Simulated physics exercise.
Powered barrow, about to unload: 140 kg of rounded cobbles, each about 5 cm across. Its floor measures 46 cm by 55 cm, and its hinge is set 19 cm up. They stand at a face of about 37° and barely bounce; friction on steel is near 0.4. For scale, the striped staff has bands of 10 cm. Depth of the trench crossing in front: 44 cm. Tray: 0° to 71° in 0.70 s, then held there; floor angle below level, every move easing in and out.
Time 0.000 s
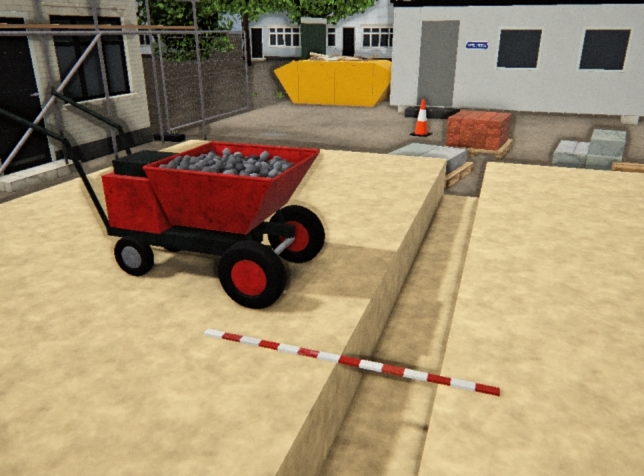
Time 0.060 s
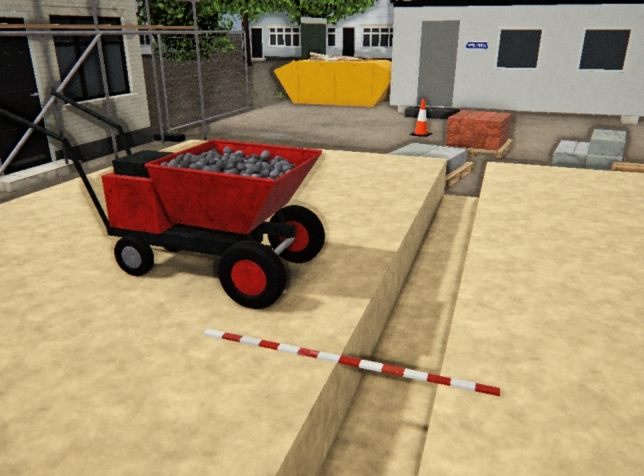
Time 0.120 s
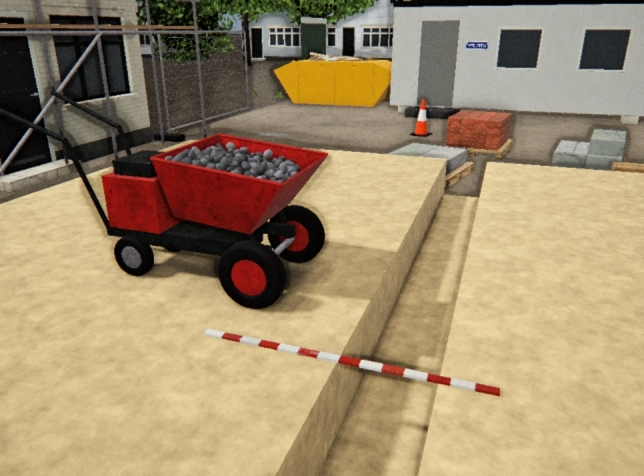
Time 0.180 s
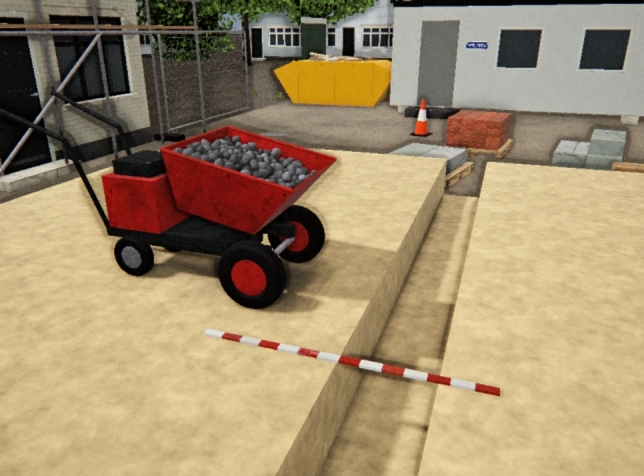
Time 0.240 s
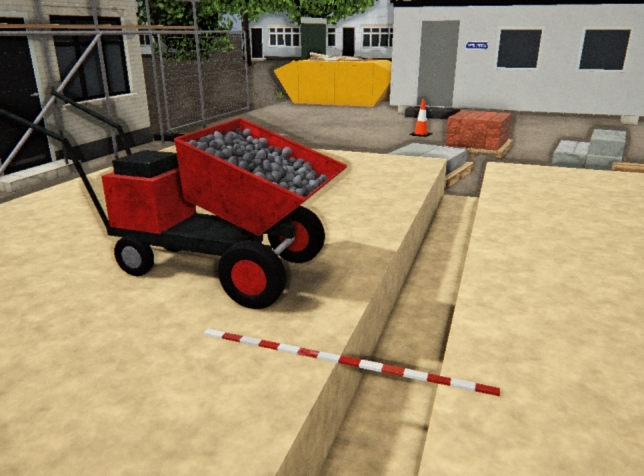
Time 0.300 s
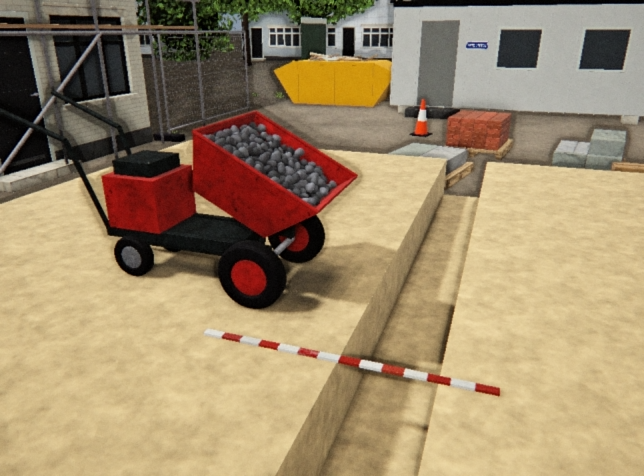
A red powered barrow loaded with grey stones stood still on sandy ground beside a trench, and its tray slowly tilted up at the back, its front lip leaning lower toward the right.
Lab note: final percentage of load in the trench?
Approx. 96 %.
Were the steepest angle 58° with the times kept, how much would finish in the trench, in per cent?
Around 45 per cent would finish in the trench.
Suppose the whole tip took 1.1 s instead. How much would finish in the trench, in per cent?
I'd put it at roughly 95 per cent.
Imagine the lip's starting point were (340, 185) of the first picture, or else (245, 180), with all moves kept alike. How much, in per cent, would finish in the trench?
That gives roughly 45 per cent and roughly 80 per cent.
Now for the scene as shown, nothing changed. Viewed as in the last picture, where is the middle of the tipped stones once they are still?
The stones end up centred near (407, 359).
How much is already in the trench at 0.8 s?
30 per cent or so by then.
After 0.5 s the floor is at 59°; 100 % in the tray; the foremost stones are at (353, 233).
After 0.8 s the floor is at 71°; 70 % in the tray, 30 % in the trench; the foremost stones are at (435, 347).
After 1.1 s the floor is at 71°; 33 % in the tray, 64 % in the trench, 3 % past the trench; the foremost stones are at (537, 320).
After 3.1 s the floor is at 71°; 1 % in the tray, 96 % in the trench, 3 % past the trench; the foremost stones are past the picture's edge.
